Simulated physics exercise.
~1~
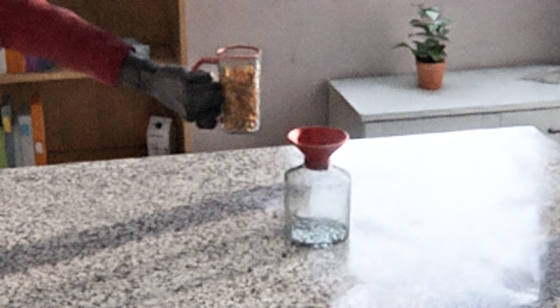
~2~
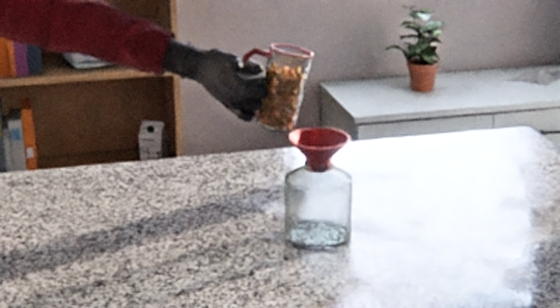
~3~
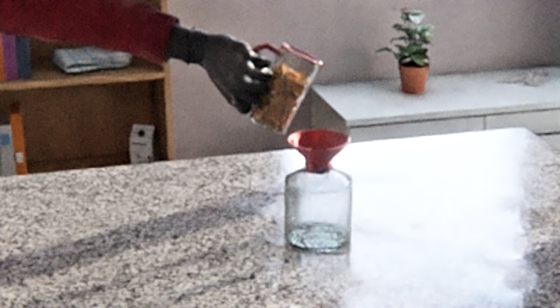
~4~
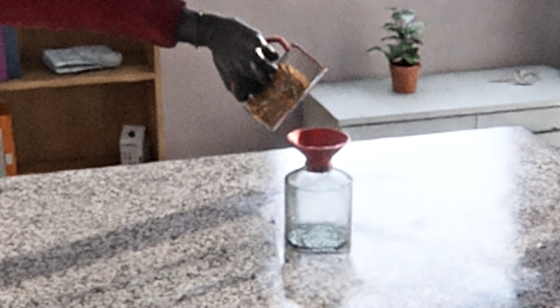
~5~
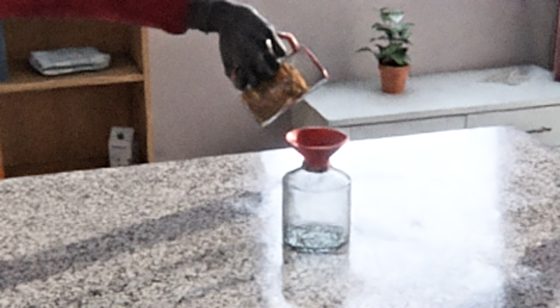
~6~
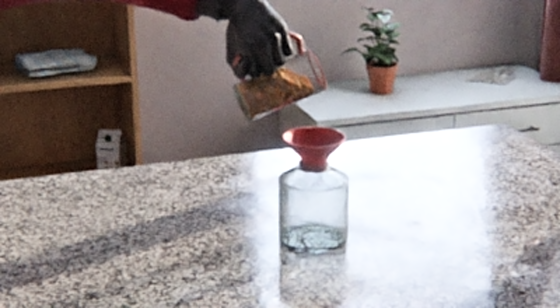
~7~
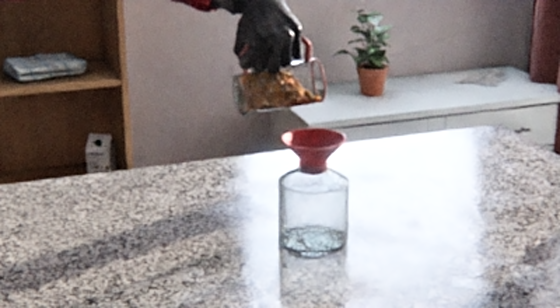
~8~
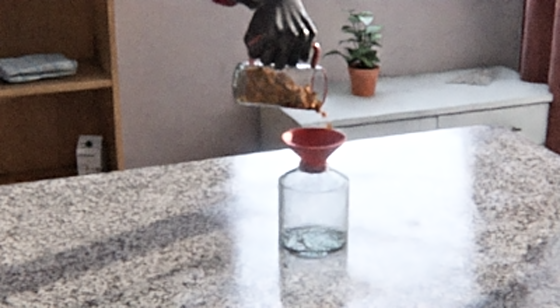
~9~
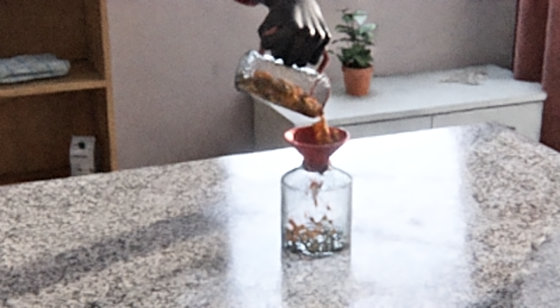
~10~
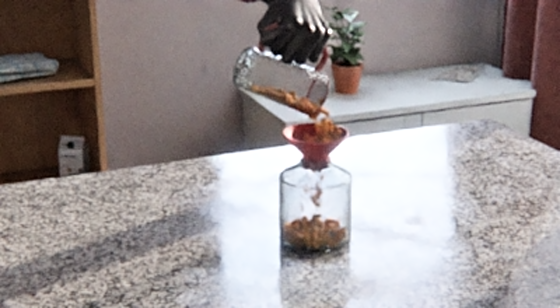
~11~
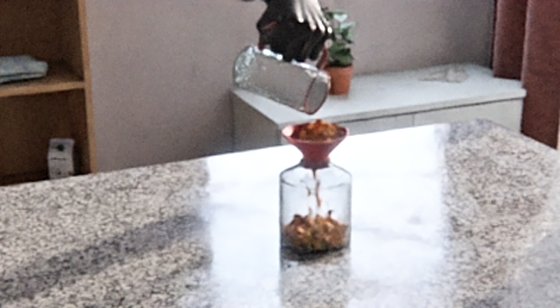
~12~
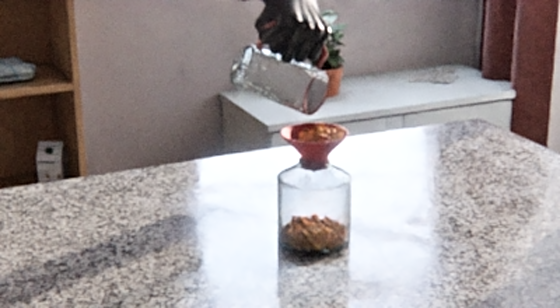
We see a dark hand move a handled glass cup of orange-brown pieces rightward above a glass jar with a red funnel, gradually tipping it until the pieces pour out, leaving the cup empty, a pile in the jar and the rest still sitting in the funnel.
